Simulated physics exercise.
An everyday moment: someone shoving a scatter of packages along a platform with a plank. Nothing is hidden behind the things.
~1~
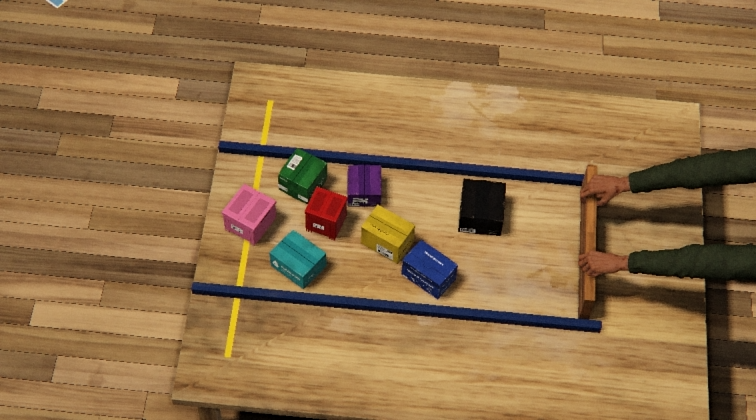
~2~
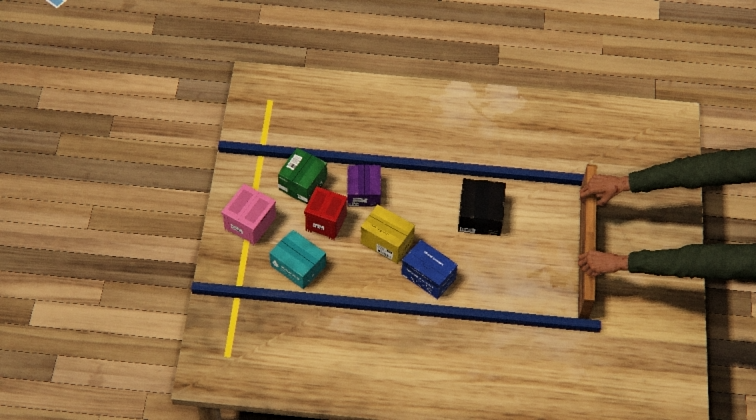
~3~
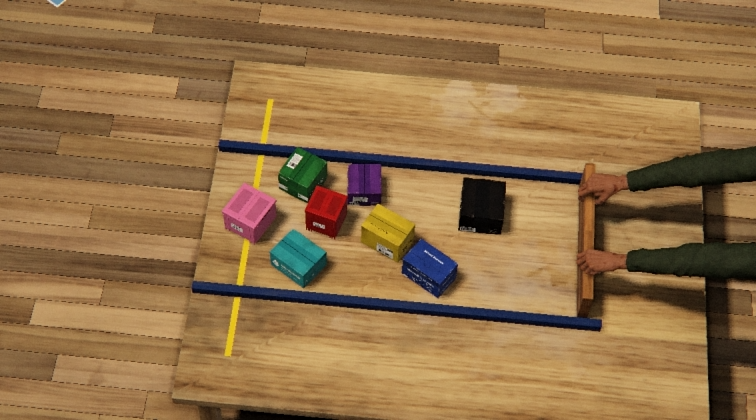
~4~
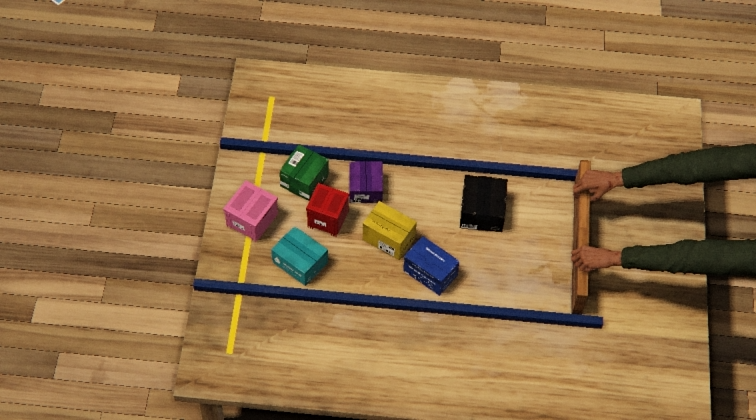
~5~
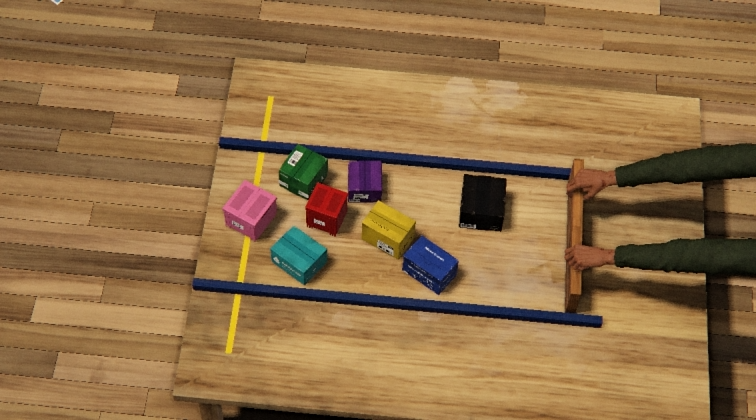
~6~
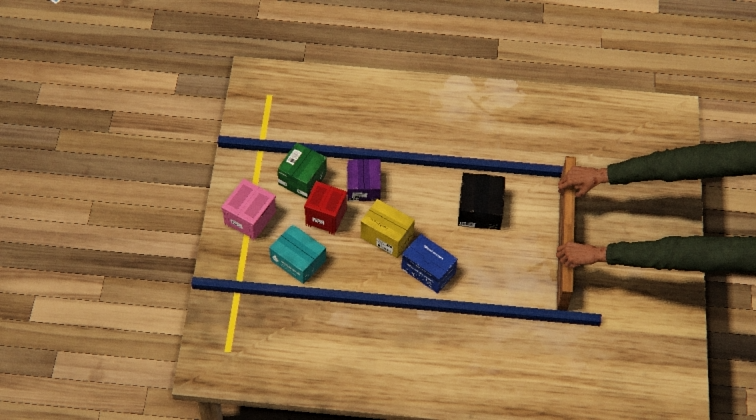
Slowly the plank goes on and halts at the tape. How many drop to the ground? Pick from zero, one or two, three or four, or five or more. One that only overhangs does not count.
The number that fall off is five or more.
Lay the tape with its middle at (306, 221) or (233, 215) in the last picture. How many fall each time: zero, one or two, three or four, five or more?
Taking them in turn, none; at least five.
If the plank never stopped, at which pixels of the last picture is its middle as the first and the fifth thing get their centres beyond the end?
About (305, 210), then (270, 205).
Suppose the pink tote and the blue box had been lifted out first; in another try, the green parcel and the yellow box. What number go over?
First 3, then 3.
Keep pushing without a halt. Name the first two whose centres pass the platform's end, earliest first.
In order: The green parcel, the pink tote.
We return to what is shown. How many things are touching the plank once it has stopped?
It touches 3.
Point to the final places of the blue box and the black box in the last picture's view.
The blue box stops around (218, 260); the black box around (233, 179).
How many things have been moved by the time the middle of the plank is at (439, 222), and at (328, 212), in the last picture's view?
The counts are 3 and 8.
Soon after, none off yet; pink tote at rest near (249, 210); green parcel at rest near (302, 171); turquoise box at rest near (298, 254).
Then, none off yet; pink tote moved a little near (244, 212); green parcel moved about its own width near (265, 163); turquoise box moved a little near (282, 250).
At rest, the number that fall off is five or more; fallen, purple parcel, red tote, turquoise box, green parcel and pink tote.
